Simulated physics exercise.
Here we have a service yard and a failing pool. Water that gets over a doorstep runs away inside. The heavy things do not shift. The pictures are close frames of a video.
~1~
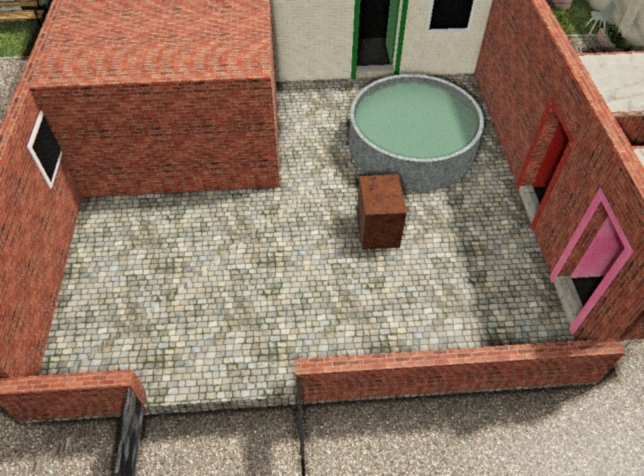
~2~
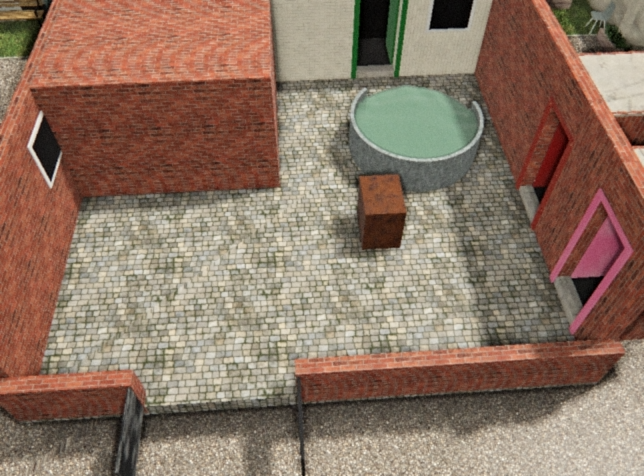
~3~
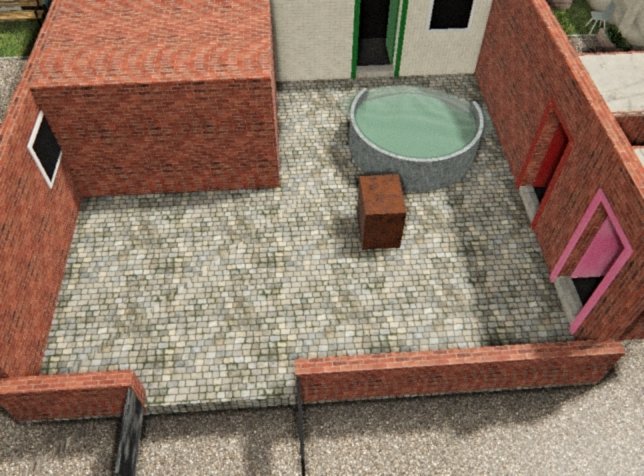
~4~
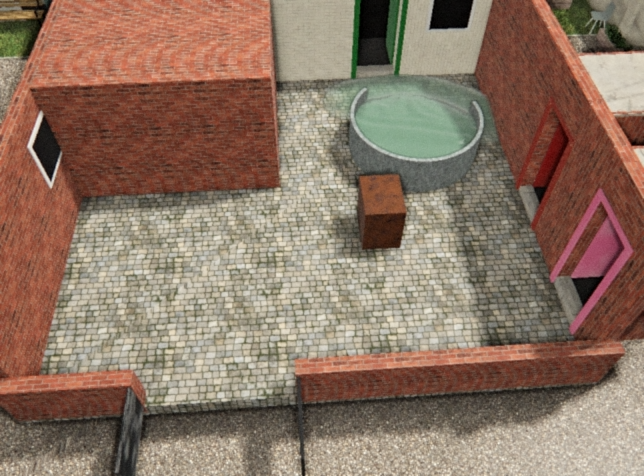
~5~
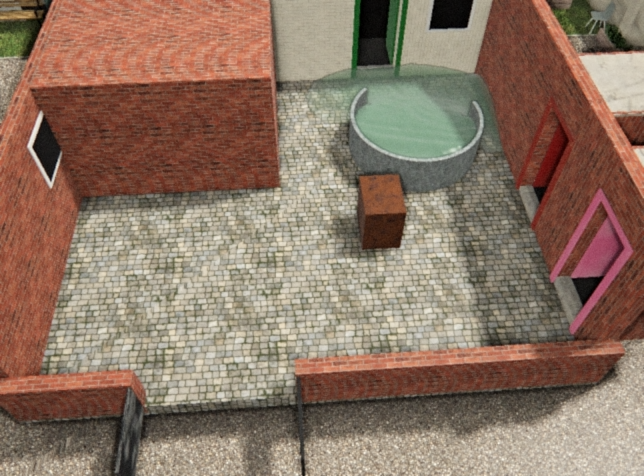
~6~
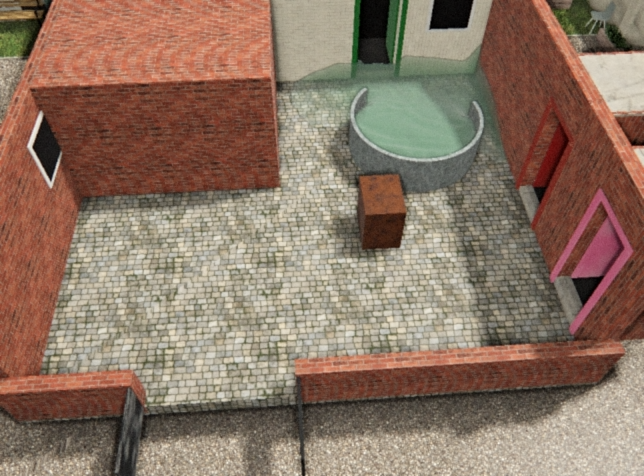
Greenish water poured out through a gap that opened in the far side of the round tank, then spread back across the paved brick-walled yard to the pale wall with the green-framed doorway.
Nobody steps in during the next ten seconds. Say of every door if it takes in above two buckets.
The green door lets in a lot; the red door admits no more than that; the pink door admits no more than that.
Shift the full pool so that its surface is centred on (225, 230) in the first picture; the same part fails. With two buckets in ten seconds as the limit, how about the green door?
Green door keeps below it.
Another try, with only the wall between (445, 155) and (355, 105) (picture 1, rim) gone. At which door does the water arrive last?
That is the door marked red.
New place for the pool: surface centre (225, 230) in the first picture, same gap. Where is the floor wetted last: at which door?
It is the pink-painted one.
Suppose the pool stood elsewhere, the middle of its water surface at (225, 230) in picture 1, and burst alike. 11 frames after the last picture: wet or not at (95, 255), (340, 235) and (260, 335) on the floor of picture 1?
One after the other: Awash, covered, not flooded.
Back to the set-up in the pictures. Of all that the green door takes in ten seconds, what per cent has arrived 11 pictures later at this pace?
Close to 70 %.
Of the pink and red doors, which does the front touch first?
It is the red one.
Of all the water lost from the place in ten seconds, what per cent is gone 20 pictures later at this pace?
Some 60 per cent.
A moment on, water covers 15 % of the floor; the green door far over two buckets in, the red door wet at the sill, nothing in, the pink door not reached.
Next, water covers 25 % of the floor; the green door far over two buckets in, the red door wet at the sill, nothing in, the pink door not reached.
Then, water covers 45 % of the floor; the green door far over two buckets in, the red door wet at the sill, nothing in, the pink door wet at the sill, nothing in.
Later, water covers 65 % of the floor; the green door far over two buckets in, the red door wet at the sill, nothing in, the pink door wet at the sill, nothing in.
In the end, water covers 85 % of the floor; the green door far over two buckets in, the red door wet at the sill, nothing in, the pink door wet at the sill, nothing in.
